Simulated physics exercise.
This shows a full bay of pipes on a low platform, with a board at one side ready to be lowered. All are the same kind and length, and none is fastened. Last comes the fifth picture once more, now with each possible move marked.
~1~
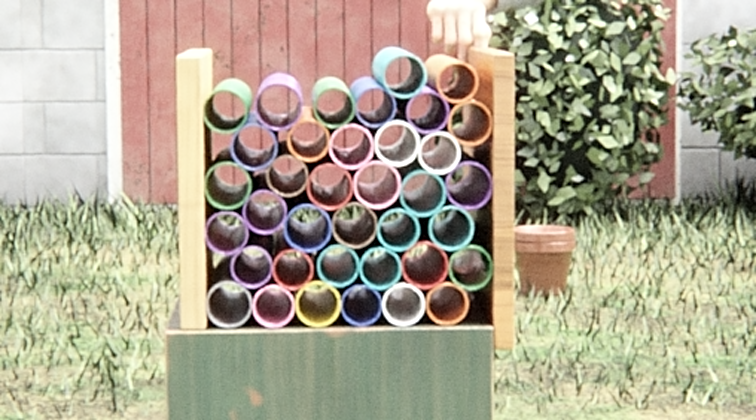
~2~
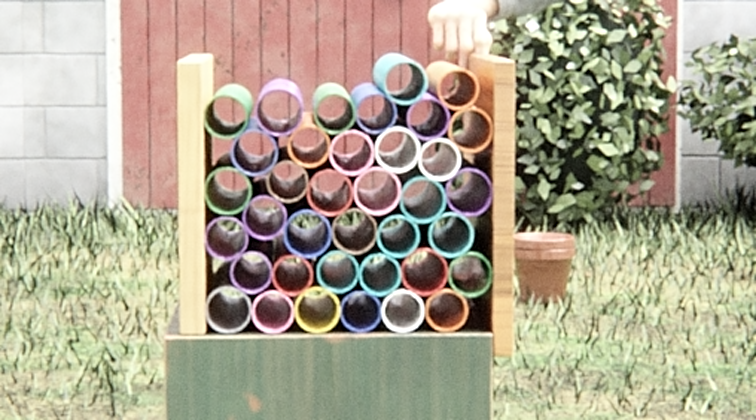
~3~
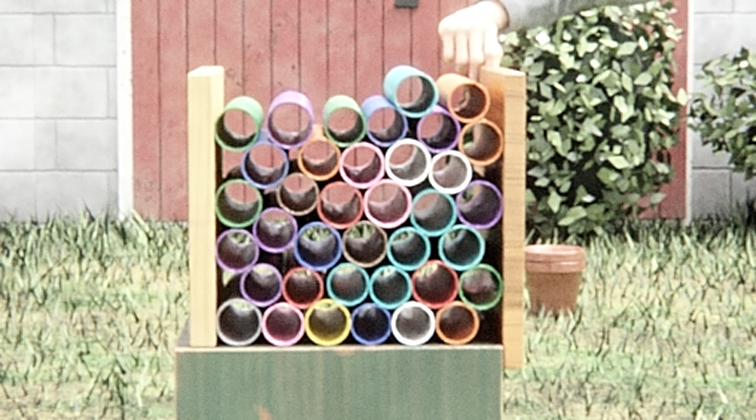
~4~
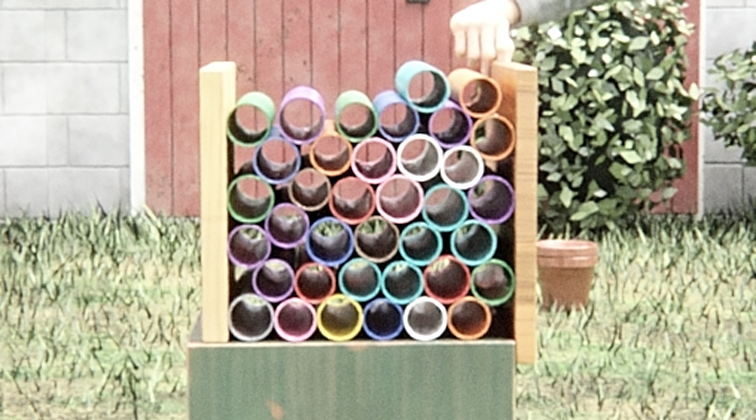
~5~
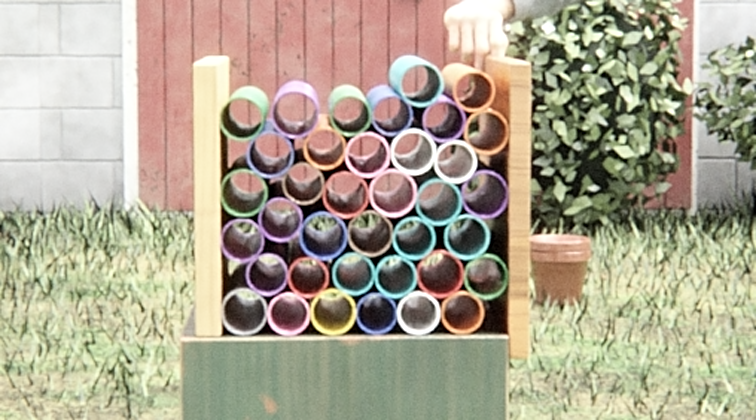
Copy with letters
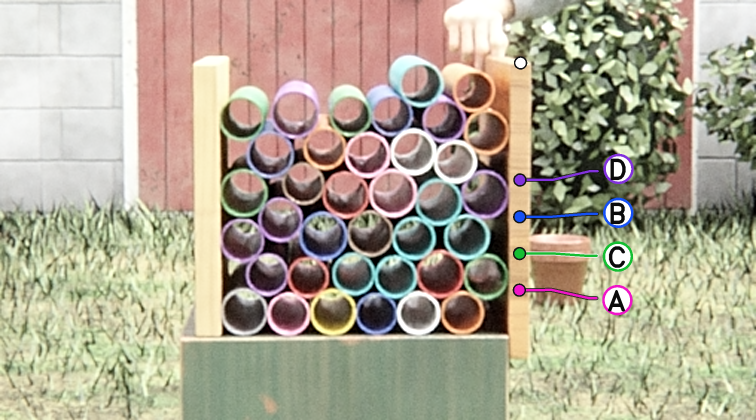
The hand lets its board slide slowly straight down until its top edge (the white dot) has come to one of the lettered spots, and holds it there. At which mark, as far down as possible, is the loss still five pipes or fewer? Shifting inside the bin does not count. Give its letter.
It can be let down to B.
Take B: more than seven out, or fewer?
Fewer than seven.
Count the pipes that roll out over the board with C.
The count is six.
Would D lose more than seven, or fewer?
At D, fewer than seven.
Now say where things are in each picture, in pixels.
A grey pipe (229, 304); an orange pipe (447, 304); a turquoise pipe (339, 266), in the first frame.
A turquoise pipe (338, 272); a blue pipe (308, 234), in the second frame.
A red pipe (340, 206); an orange pipe (481, 142), in the third frame.
A blue pipe (277, 161); a green pipe (248, 125), in the fourth frame.
Side board (503, 196); a grey pipe (244, 312); an orange pipe (462, 313), in the fifth frame.
On the marked copy, A at (519, 290); B at (520, 217); C at (519, 253); D at (520, 180); the white dot at (520, 63).
Taking B. A third of the way, top of the board (509, 134).
Two thirds of the way, top of the board (509, 214).
When it is over, top of the board (509, 216), two out over the board.
As for the rest, A six out over the board; C six out over the board; D two out over the board.
